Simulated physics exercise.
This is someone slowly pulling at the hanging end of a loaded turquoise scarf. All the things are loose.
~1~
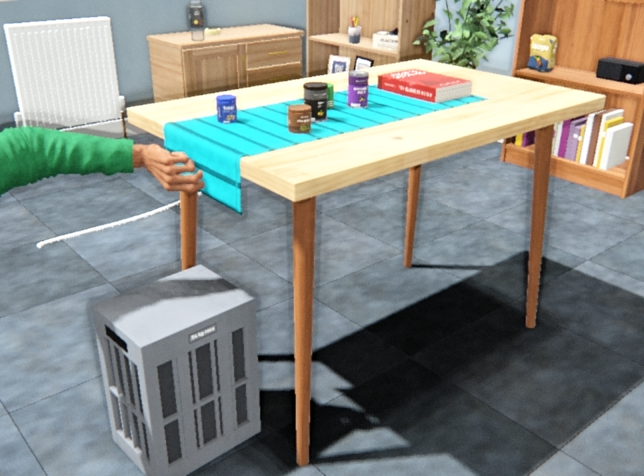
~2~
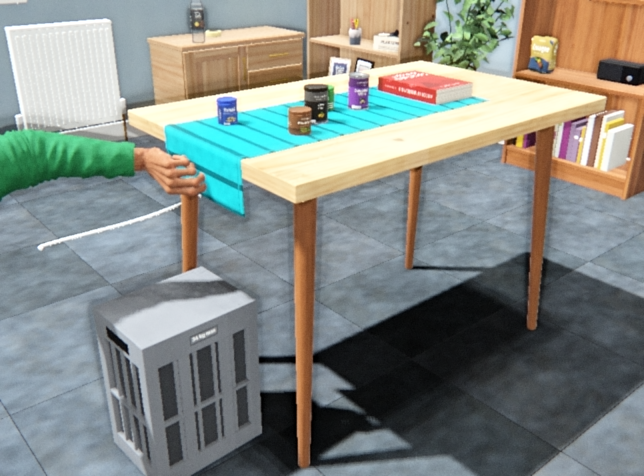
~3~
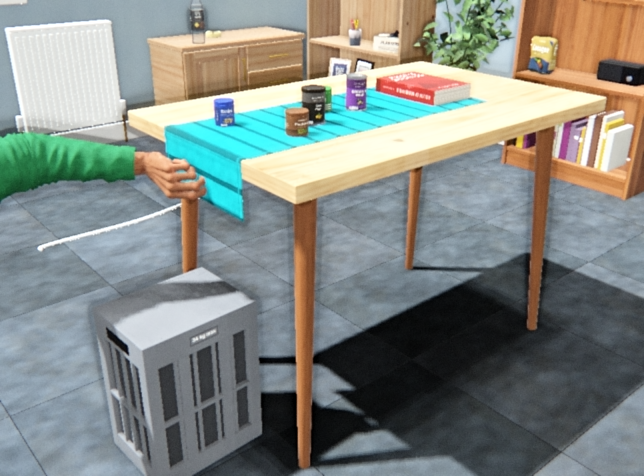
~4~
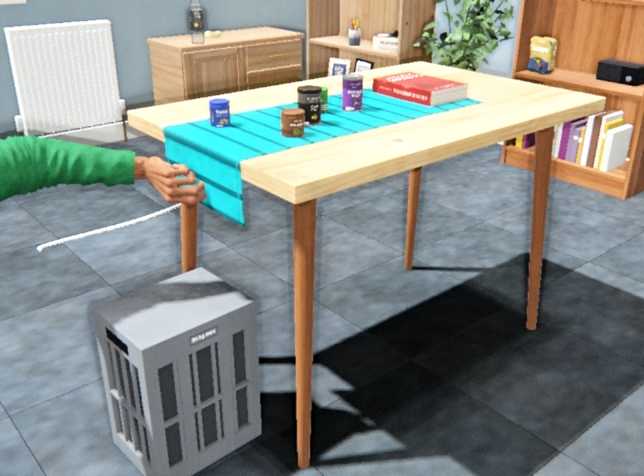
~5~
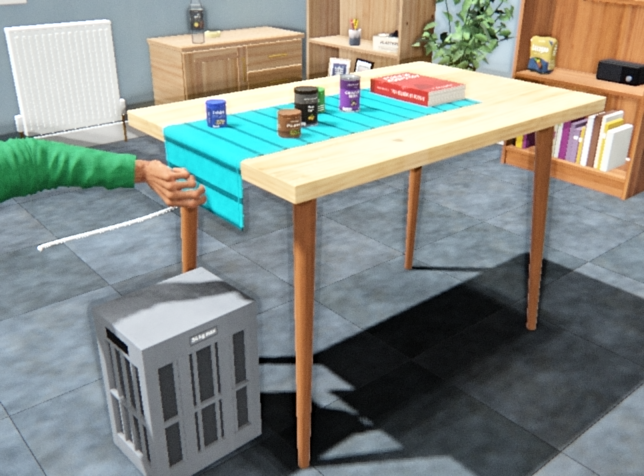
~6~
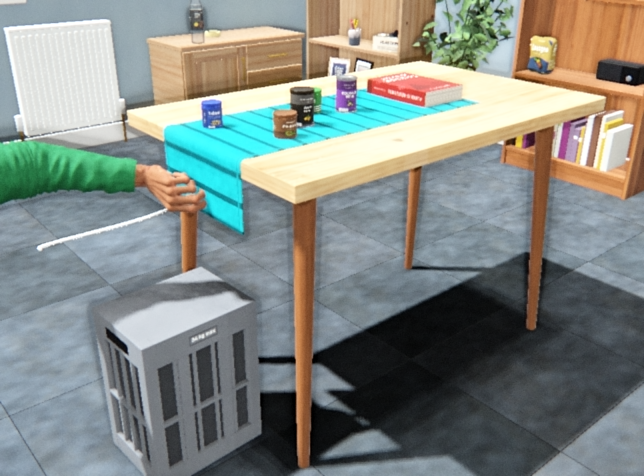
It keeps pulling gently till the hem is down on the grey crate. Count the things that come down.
The count of fallen things is two.
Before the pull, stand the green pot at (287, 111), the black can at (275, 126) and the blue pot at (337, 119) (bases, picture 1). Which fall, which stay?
The green pot survives; the black can goes over; the blue pot survives.
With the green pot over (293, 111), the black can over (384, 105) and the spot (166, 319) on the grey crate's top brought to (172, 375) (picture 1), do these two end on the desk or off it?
The green pot goes over; the black can does not fall.
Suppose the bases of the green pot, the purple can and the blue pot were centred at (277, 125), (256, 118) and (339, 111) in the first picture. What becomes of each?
The green pot falls, the purple can is carried off, the blue pot stays on.
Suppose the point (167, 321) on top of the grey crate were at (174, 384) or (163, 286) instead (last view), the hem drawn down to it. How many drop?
It would be 4 and 1.
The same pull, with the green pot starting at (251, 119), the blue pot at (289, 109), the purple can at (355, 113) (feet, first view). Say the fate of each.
The green pot is carried off, the blue pot stays on, the purple can stays on.
Soon after, hem near (205, 236); all still up.
After that, hem near (206, 271); blue pot gone.
And then, hem on the crate; blue pot and brown pot gone.
In the end, hem on the crate; blue pot and brown pot gone. It carries off two.
